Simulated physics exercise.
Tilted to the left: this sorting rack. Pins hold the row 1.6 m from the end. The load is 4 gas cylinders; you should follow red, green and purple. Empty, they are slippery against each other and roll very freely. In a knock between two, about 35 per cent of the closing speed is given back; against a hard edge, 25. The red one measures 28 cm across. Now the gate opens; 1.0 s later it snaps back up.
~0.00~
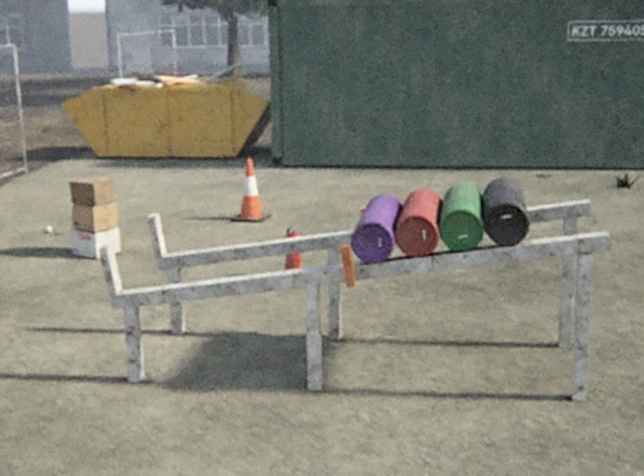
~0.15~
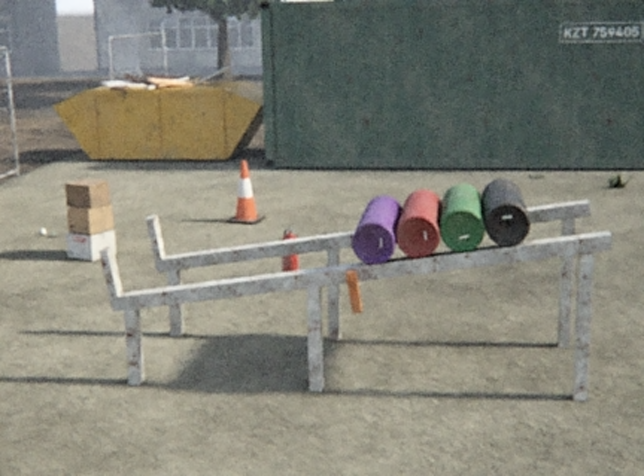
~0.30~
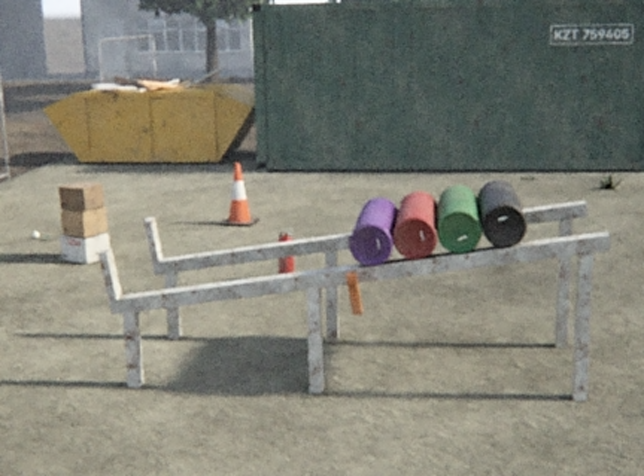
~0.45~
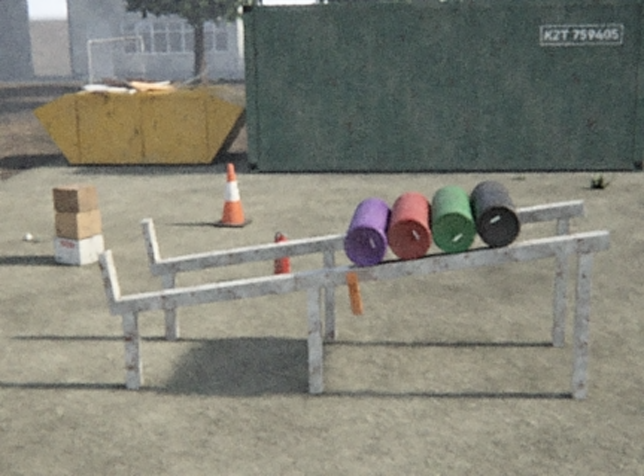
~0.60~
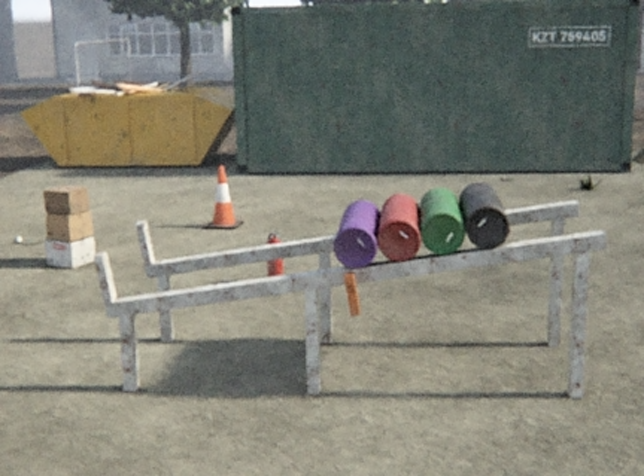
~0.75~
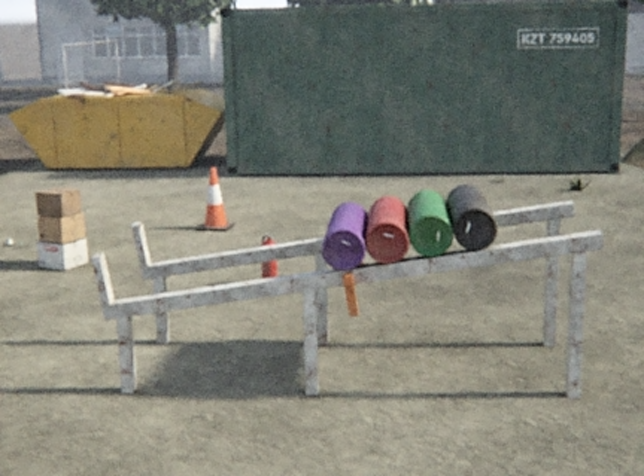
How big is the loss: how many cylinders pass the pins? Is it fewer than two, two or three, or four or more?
It is two or three; here the count comes to 2.
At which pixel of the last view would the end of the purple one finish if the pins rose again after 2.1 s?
It would finish close to (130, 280) in the last picture.
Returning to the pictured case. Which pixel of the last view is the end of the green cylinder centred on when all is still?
In the last picture it sits near (370, 246).
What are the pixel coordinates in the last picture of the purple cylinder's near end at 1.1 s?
At about (310, 255).
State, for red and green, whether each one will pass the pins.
Here red leaves and green is retained.
By 1.0 s, red is on the rails, 15 cm above the pins, rolling left; green is on the rails, 40 cm above the pins, rolling left; purple is on the rails, 15 cm below the pins, rolling left; 1 below the pins.
By 1.1 s, red is on the rails, 5 cm above the pins, rolling left; green is on the rails, 35 cm above the pins, rolling left; purple is on the rails, 20 cm below the pins, rolling left; 1 below the pins.
By 1.2 s, red is in the air, 5 cm above the pins, rolling left; green is on the rails, 30 cm above the pins, rolling left; purple is on the rails, 30 cm below the pins, rolling left; 1 below the pins.
By 1.4 s, red is in the air, 10 cm below the pins, rolling left; green is on the rails, 20 cm above the pins; purple is on the rails, 45 cm below the pins, rolling left; 2 below the pins.
Finally (2.6 s), red is on the rails, 115 cm below the pins; green is on the rails, 15 cm above the pins; purple is on the rails, 145 cm below the pins; 2 below the pins.
